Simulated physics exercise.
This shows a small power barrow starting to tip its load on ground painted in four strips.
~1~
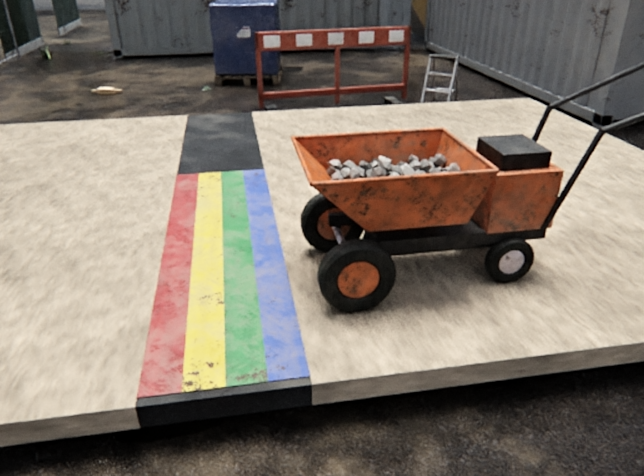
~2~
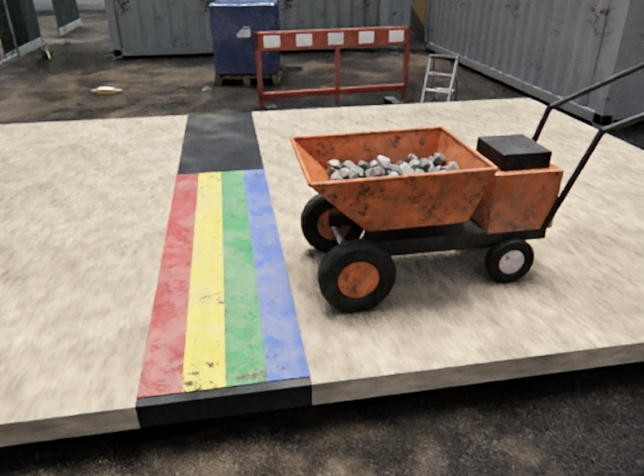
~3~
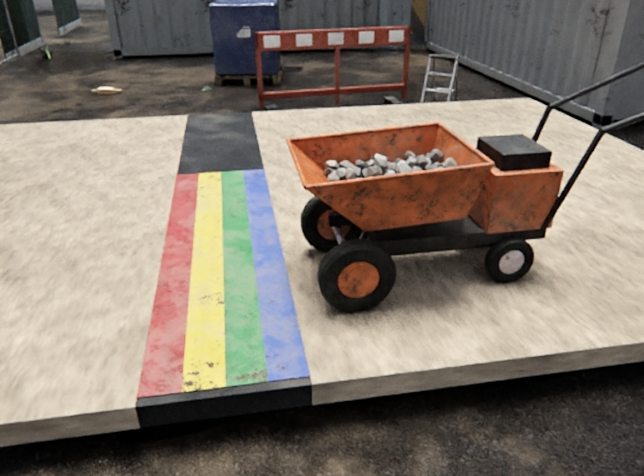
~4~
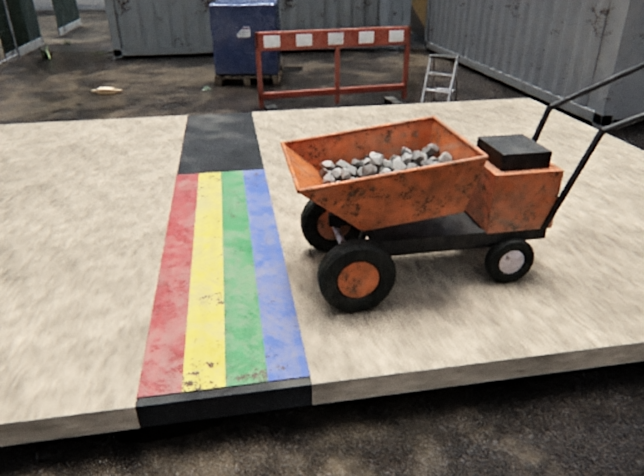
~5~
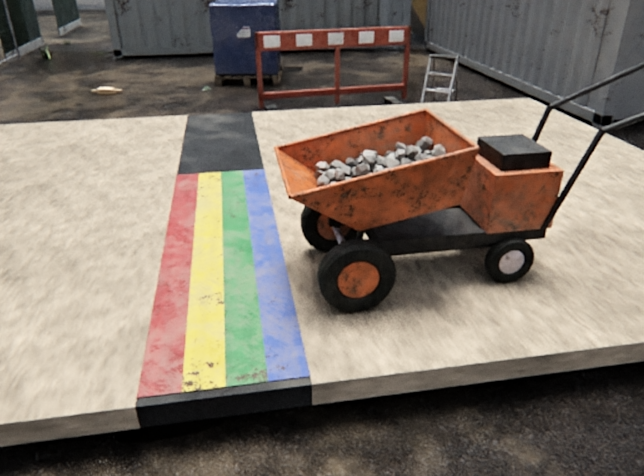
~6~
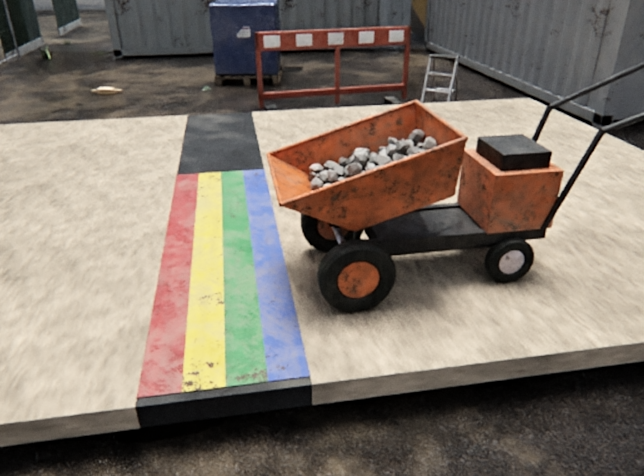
An orange skip full of broken stones sat level on a small parked barrow, then its back end rose and it tilted toward the left, beside red, yellow, green and blue strips.
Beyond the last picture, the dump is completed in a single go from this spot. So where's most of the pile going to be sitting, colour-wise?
Most of it sits on yellow.
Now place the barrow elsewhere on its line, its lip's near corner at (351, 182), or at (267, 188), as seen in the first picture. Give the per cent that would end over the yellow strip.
Okay, so the first one ends at 20 % and the second at 10 %.
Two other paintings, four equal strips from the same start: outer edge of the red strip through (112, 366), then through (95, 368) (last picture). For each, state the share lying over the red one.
First 10 in a hundred, then 10 in a hundred.
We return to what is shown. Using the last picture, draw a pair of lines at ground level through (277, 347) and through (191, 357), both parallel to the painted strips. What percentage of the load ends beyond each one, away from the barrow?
Around 70 percent for the first and 30 percent for the second.
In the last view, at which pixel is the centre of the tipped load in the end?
Last view, centre at rest - approx. (196, 284).
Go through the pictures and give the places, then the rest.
The first frame shows lip of the skip (312, 184), level; top of the load (397, 173), broken stones; blue strip (283, 342); green strip (244, 346); yellow strip (205, 351); red strip (164, 355).
The second frame shows lip of the skip (311, 185), level; top of the load (396, 172).
The third frame shows lip of the skip (306, 188), tipped barely; top of the load (403, 175).
The fourth frame shows lip of the skip (299, 191), tipped a little; top of the load (413, 168).
The fifth frame shows lip of the skip (291, 197), tipped a little; top of the load (421, 166).
The sixth frame shows lip of the skip (281, 205), tipped clearly; top of the load (413, 160); blue strip (283, 342); green strip (244, 346); yellow strip (205, 351); red strip (164, 355).
Just after the last frame, skip tipped steeply; every one in the skip.
A moment on, skip tipped right over; the larger part in the skip; about a tenth over the green strip; about a tenth over the yellow strip.
Further on, skip tipped right over; roughly a third in the skip; about a tenth over the green strip; roughly a quarter over the yellow strip; roughly a quarter over the red strip; about a tenth off the paint.
When it is over, skip tipped right over; roughly a quarter in the skip; not one over the blue strip; about a tenth over the green strip; roughly a quarter over the yellow strip; roughly a quarter over the red strip; about a tenth off the paint.
